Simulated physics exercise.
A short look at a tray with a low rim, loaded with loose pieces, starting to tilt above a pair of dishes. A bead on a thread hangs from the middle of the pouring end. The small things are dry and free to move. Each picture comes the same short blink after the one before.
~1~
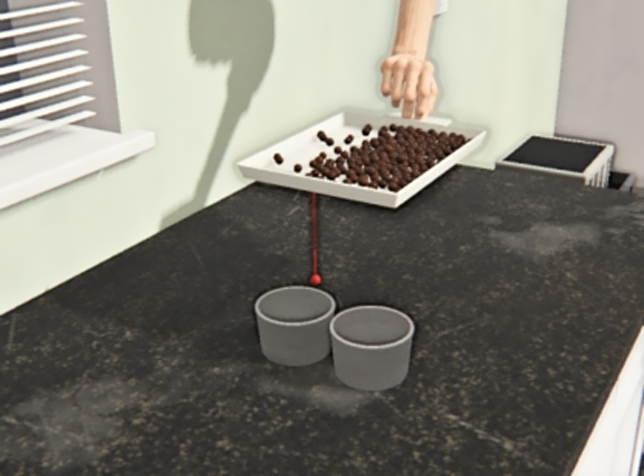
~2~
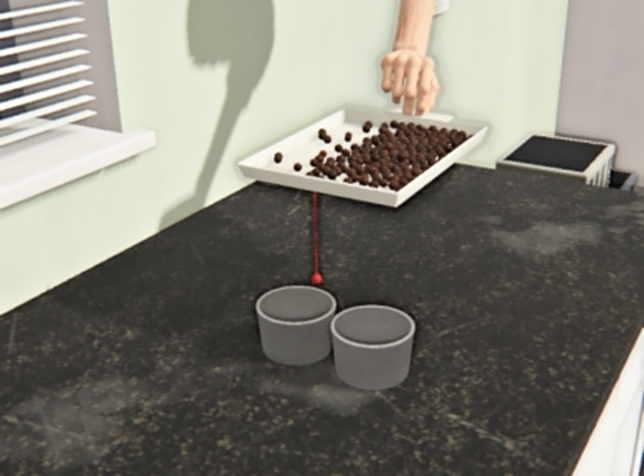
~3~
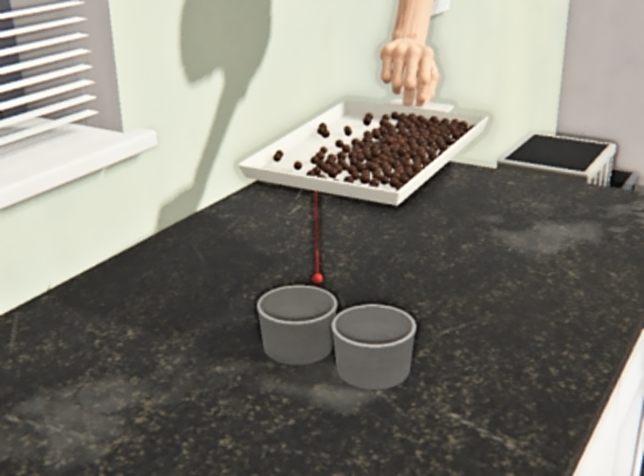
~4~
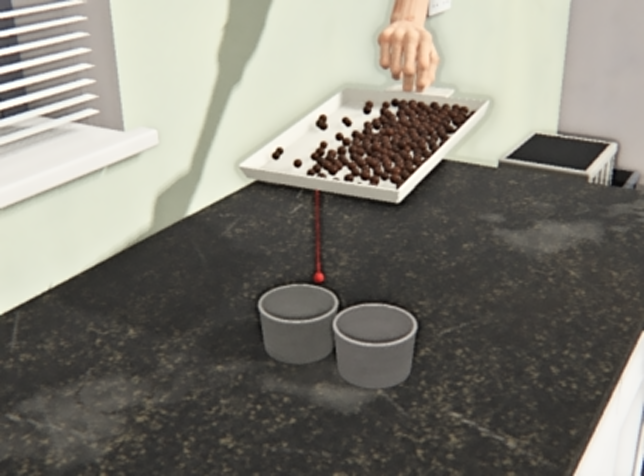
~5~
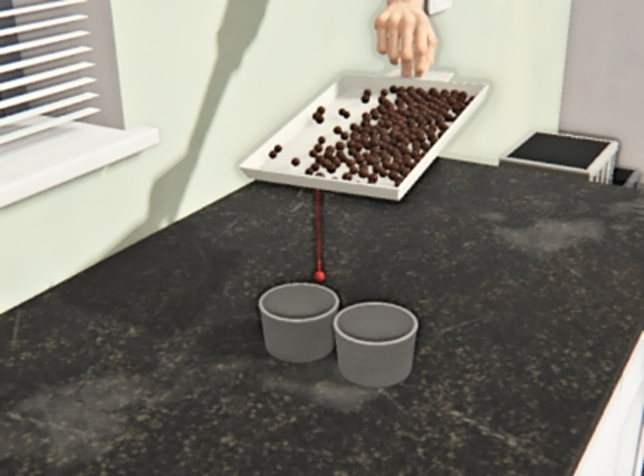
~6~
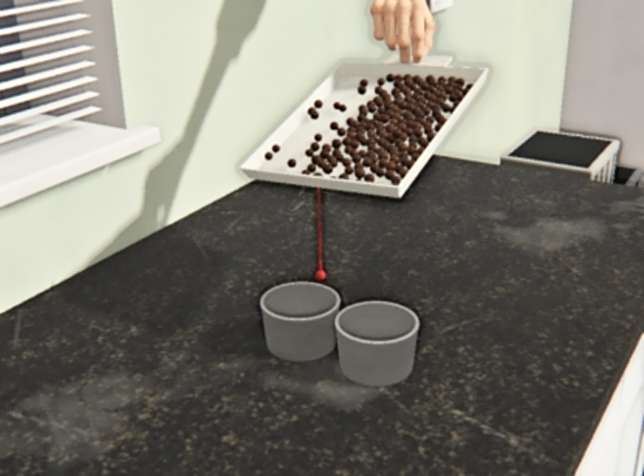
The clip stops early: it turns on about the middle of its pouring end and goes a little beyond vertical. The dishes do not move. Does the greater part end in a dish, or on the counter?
In the dishes lies under half of it.
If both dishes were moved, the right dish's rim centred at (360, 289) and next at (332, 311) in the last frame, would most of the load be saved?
One: Less than half. Two: Above a half.
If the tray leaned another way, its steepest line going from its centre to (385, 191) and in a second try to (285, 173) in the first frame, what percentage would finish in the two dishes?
In turn 70 and 0 in a hundred.
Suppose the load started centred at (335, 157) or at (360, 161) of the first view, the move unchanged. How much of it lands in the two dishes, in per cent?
First some 30, then 30 per cent.
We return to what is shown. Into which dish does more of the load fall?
That is the left dish.
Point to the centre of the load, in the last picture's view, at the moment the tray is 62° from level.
At about (283, 185).
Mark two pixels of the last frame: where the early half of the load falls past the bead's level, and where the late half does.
At about (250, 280), then at (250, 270).
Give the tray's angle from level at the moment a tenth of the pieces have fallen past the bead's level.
Around 55° of tilt.
Soon after the last picture, tray tipped steeply; about half on the tray; a stray few in the right dish; a small part in the left dish; a small part outside both; about a quarter in the air.
A little later, tray tipped past a quarter turn; a stray few in the right dish; about a quarter in the left dish; about two thirds outside both; a small part in the air.
Later still, tray tipped past a quarter turn; a stray few in the right dish; about a third in the left dish; about two thirds outside both.
By the end, tray tipped past a quarter turn; a stray few in the right dish; about a third in the left dish; about two thirds outside both.
